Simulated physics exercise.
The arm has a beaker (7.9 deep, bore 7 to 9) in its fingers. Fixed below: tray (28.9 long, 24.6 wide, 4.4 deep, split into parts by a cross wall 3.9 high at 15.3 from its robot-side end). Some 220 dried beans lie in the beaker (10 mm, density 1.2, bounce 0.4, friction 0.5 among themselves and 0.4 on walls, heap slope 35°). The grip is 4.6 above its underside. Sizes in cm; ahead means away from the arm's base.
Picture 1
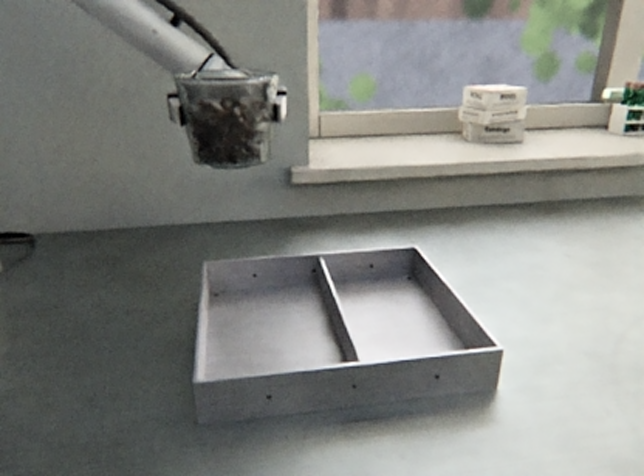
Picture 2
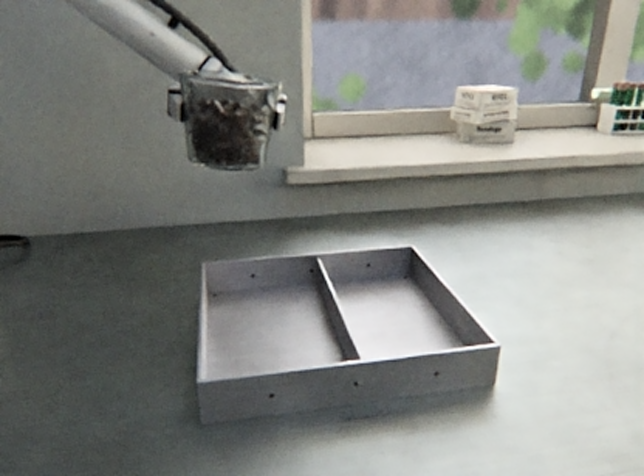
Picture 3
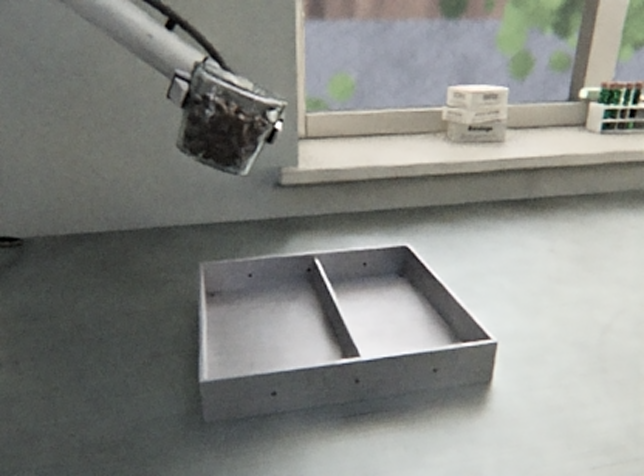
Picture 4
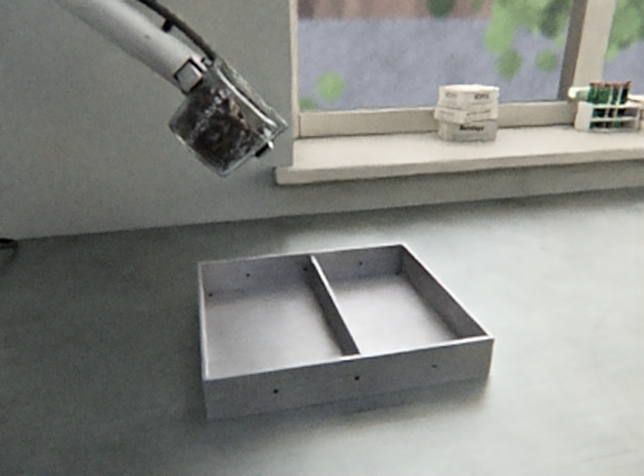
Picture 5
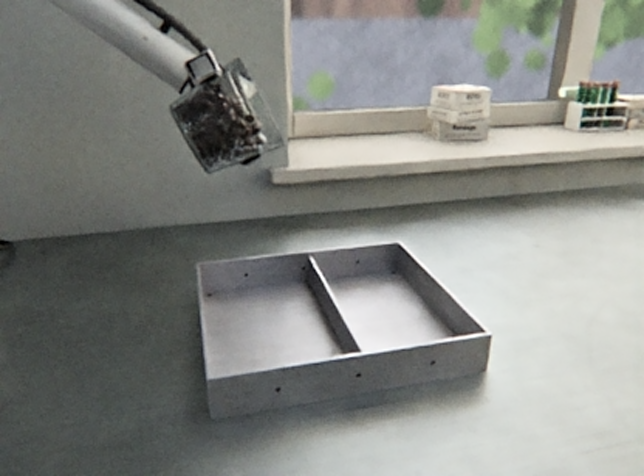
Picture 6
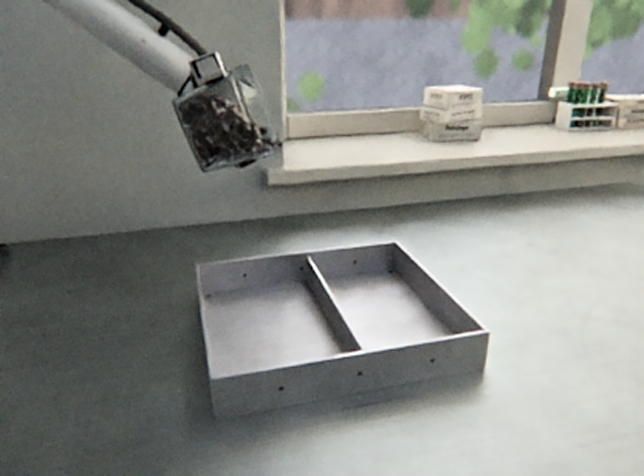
To begin with, a robot arm holds a clear beaker of dark beans nearly upright above a grey tray split by a divider, beside a windowsill. The arm then tilts the beaker steeply, and the beans shift inside it while the view drifts slightly and the tray stays empty.
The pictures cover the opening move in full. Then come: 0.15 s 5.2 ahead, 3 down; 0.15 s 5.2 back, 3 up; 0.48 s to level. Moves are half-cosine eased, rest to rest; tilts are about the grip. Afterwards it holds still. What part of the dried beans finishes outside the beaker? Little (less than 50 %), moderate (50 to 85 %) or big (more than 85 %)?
A little share, less than 50 %, ends outside the beaker.
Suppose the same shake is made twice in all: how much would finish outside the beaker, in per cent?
In that case some 35 per cent.
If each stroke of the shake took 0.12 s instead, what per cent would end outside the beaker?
In that case some 30 per cent.
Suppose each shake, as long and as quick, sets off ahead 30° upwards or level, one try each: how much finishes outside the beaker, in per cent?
About 70 and 50 per cent.
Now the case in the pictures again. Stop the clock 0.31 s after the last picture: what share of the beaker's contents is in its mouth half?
Roughly 45 per cent.
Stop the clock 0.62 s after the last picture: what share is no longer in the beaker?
Near 20 per cent so far.
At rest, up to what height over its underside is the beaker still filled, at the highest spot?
Roughly 7.5 cm.
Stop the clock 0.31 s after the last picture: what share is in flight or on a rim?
About 16 per cent.
Then, 0.31 s later, tilted 72° forward, highest piece 27 above the table; 187 in the beaker, 3 in the far-side part, 35 in flight or on a rim.
Then, 0.62 s later, tilted 17° forward, highest piece 29 above the table; 182 in the beaker, 23 in the far-side part, 20 in the robot-side part.
Then, 0.98 s later, level, highest piece 29 above the table; 182 in the beaker, 23 in the far-side part, 20 in the robot-side part.
Then, 2.03 s later, level, highest piece 29 above the table; 182 in the beaker, 23 in the far-side part, 20 in the robot-side part.
At rest, 182 in the beaker, 23 in the far-side part, 20 in the robot-side part. That is 19 % outside the beaker.
